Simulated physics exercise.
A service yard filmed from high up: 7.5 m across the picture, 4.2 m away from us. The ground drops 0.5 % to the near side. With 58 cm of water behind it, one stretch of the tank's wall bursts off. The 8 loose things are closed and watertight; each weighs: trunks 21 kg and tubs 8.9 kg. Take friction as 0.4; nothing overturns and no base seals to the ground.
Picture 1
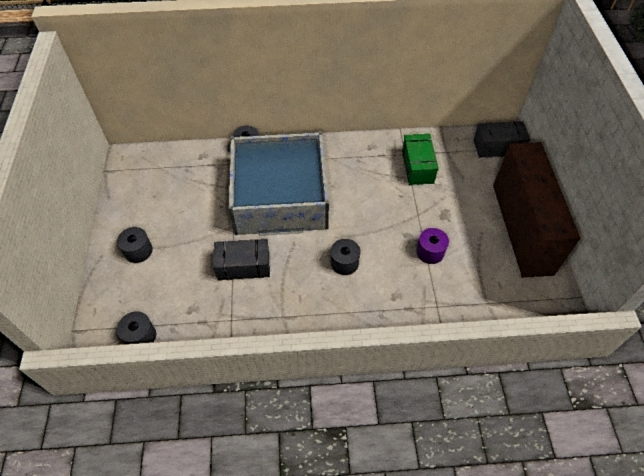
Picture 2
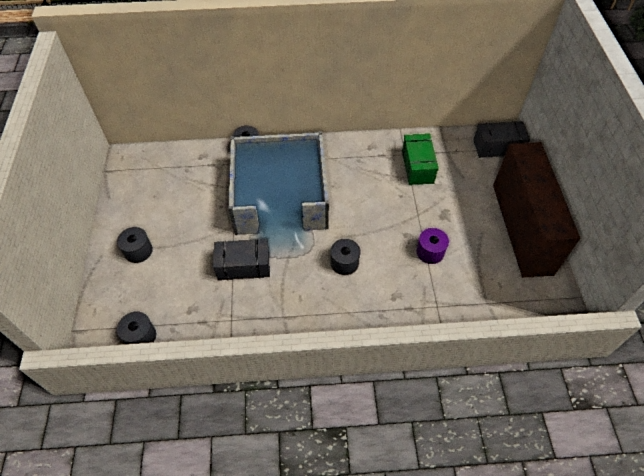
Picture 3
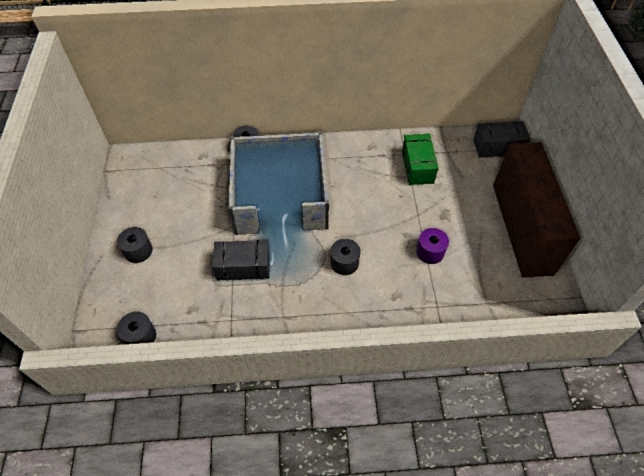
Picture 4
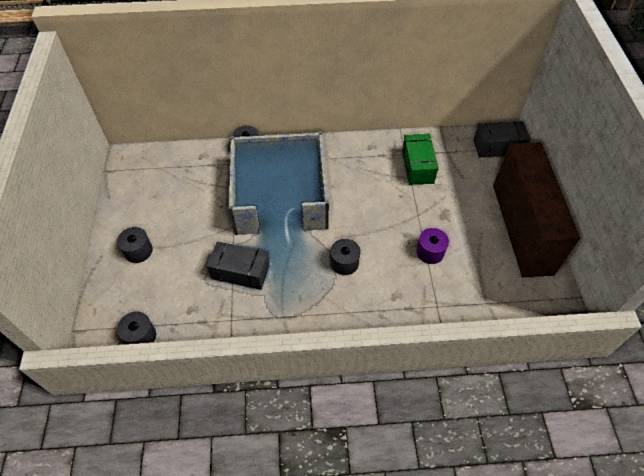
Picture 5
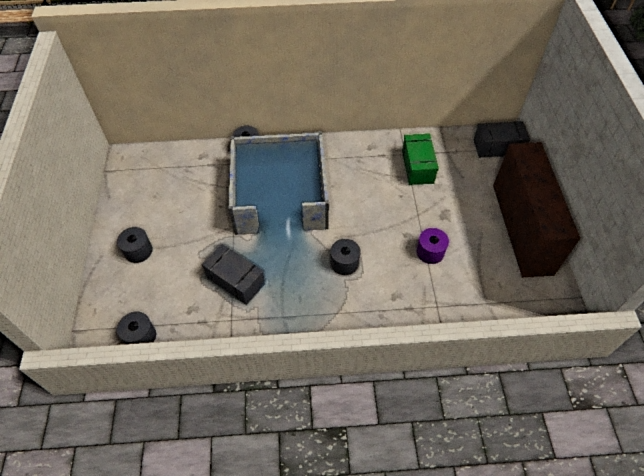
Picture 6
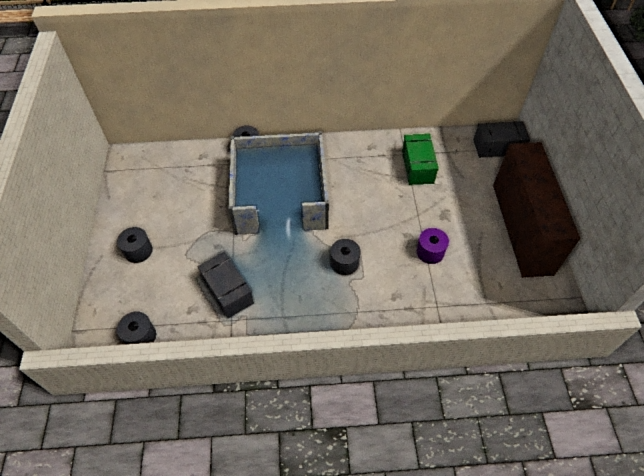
In this clip, the near wall of a raised water tank in a walled yard opens, and water pours out, spreading across the floor and turning a dark gray trunk while the green trunk and purple tub stay still.
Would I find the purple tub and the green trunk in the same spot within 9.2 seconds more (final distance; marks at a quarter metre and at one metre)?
Purple tub holds its place; green trunk barely shifts.
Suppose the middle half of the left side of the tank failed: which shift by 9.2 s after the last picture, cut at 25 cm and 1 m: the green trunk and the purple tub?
In that case the green trunk stays put, the purple tub barely shifts.
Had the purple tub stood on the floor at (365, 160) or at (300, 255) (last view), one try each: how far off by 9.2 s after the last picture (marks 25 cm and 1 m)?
In turn: It stays put; it gets carried off.
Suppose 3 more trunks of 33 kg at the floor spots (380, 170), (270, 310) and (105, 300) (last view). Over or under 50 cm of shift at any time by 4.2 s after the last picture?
In turn: Under, more, past it.
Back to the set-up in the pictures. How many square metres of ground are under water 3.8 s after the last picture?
Some 20 m2.
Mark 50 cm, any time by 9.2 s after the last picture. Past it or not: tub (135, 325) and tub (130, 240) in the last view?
In that order: Over, over.
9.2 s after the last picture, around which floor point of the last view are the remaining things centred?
At about (307, 190).
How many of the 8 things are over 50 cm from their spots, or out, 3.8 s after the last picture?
By then 3.
Then, 1.2 s after the last picture the purple tub is near (434, 240), 0.0 m from its start, aground; the green trunk is near (421, 151), 0.0 m from its start, aground; 0 afloat.
Then, 3.8 s after the last picture the purple tub is near (434, 240), 0.0 m from its start, aground; the green trunk is near (421, 151), 0.0 m from its start, aground; 1 afloat.
Then, 6.2 s after the last picture the purple tub is near (434, 240), 0.0 m from its start, aground; the green trunk is near (421, 151), 0.0 m from its start, aground; 0 afloat.
Then, 9.2 s after the last picture the purple tub is near (434, 240), 0.0 m from its start, aground; the green trunk is near (421, 151), 0.0 m from its start, aground; 1 afloat.
